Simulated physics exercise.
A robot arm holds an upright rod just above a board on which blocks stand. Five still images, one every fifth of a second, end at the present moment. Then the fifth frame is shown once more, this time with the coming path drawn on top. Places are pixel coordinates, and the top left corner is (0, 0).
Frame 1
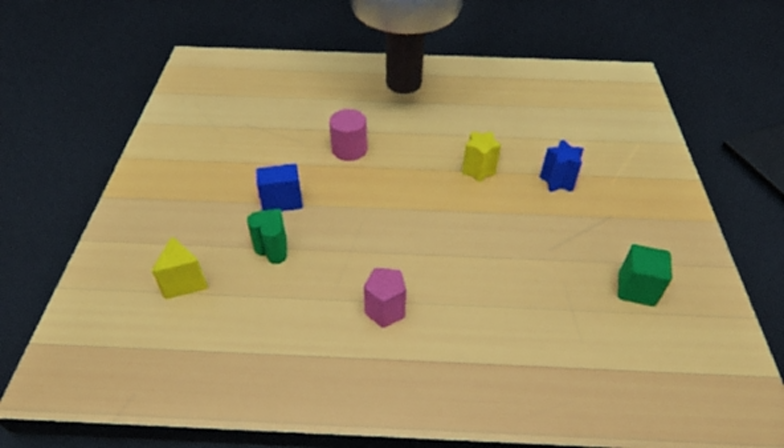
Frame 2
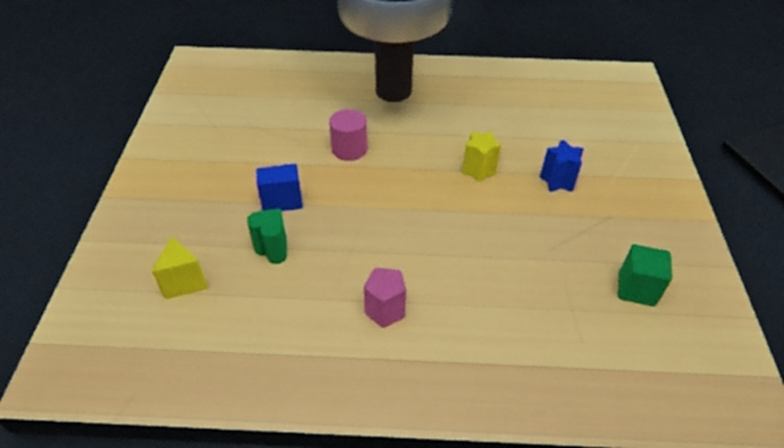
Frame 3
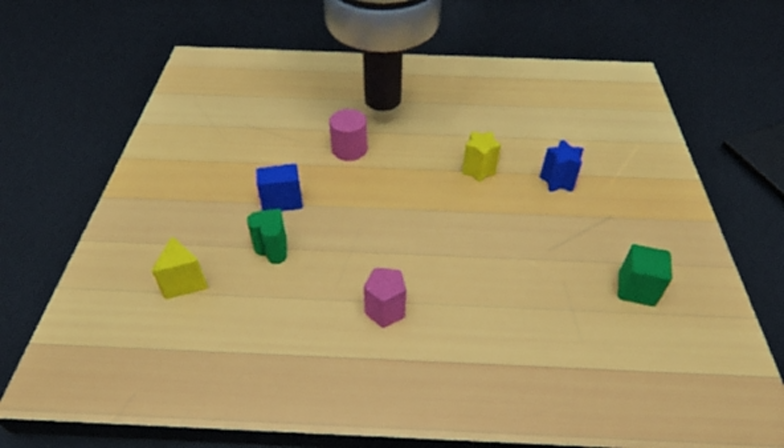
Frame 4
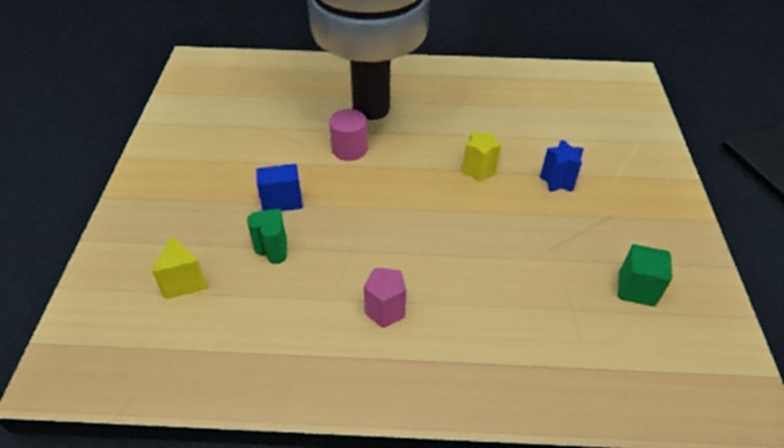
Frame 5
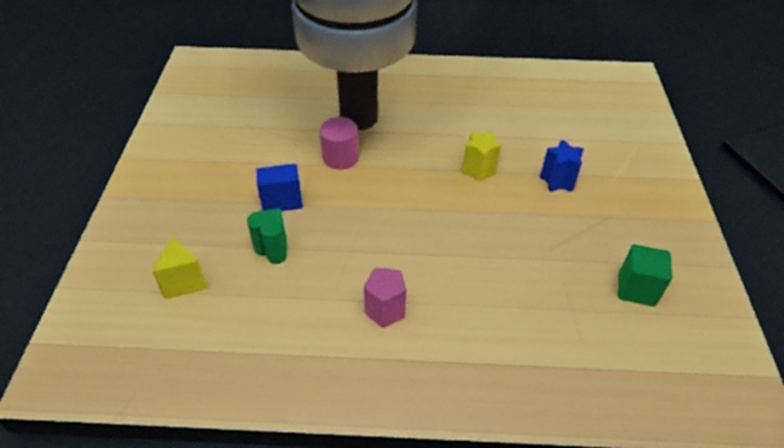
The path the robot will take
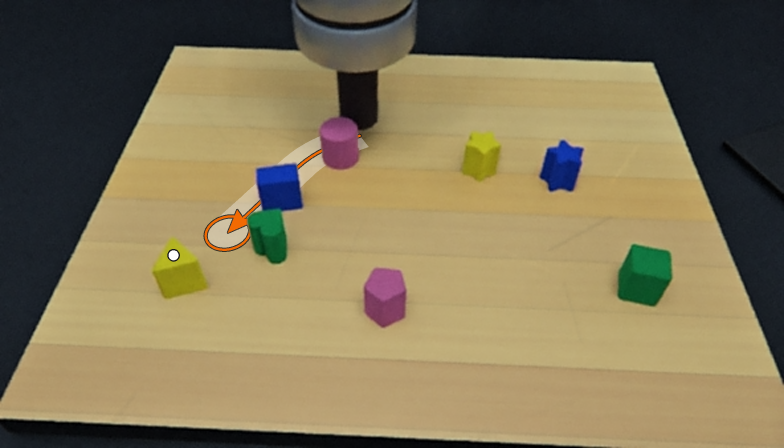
At first, a dark upright rod on a robot arm hangs near the far edge of a wooden board scattered with colourful blocks. The rod moves left and toward the viewer, nearing the pink round block, then nudges it slightly left and nearer while the other blocks stay still.
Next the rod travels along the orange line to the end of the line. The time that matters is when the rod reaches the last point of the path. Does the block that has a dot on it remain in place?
Yes.
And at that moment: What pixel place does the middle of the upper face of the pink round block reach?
Pixel (300, 176).
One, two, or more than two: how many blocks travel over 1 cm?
Number moved: 3+.
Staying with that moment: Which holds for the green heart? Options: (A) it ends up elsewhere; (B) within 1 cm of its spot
Choice A: It ends up elsewhere.
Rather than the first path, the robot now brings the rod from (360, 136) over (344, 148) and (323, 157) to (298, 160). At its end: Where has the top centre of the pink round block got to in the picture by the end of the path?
Around pixel (298, 157).
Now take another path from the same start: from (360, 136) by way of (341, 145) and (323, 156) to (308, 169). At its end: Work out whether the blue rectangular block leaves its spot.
At the end of the path, the blue rectangular block has moved off its old spot.
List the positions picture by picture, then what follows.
In the first frame, lower end of the rod (404, 83), tops of blocks, yellow triangular block (174, 255), green heart (267, 221), blue rectangular block (277, 173), pink round block (348, 119).
In the second frame, rod (394, 91), blocks as before.
In the third frame, rod (383, 100), blocks as before.
In the fourth frame, rod (371, 109), blocks as before.
In the fifth frame, rod (359, 119), yellow triangular block (174, 255), green heart (267, 221), blue rectangular block (277, 173), pink round block (339, 128).
The drawn path runs from (360, 136) by way of (290, 174) to (228, 233); the dot is on the yellow triangular block.
What follows on the original path. One third of the way, rod (307, 141); blue rectangular block (275, 176); pink round block (309, 156).
Two thirds of the way, rod (266, 176); blue rectangular block (271, 194), turned 75° clockwise; pink round block (301, 176).
At the end, rod (223, 216); yellow triangular block not moved; green heart (272, 243), turned 20° clockwise; blue rectangular block (259, 220); pink round block (300, 176).
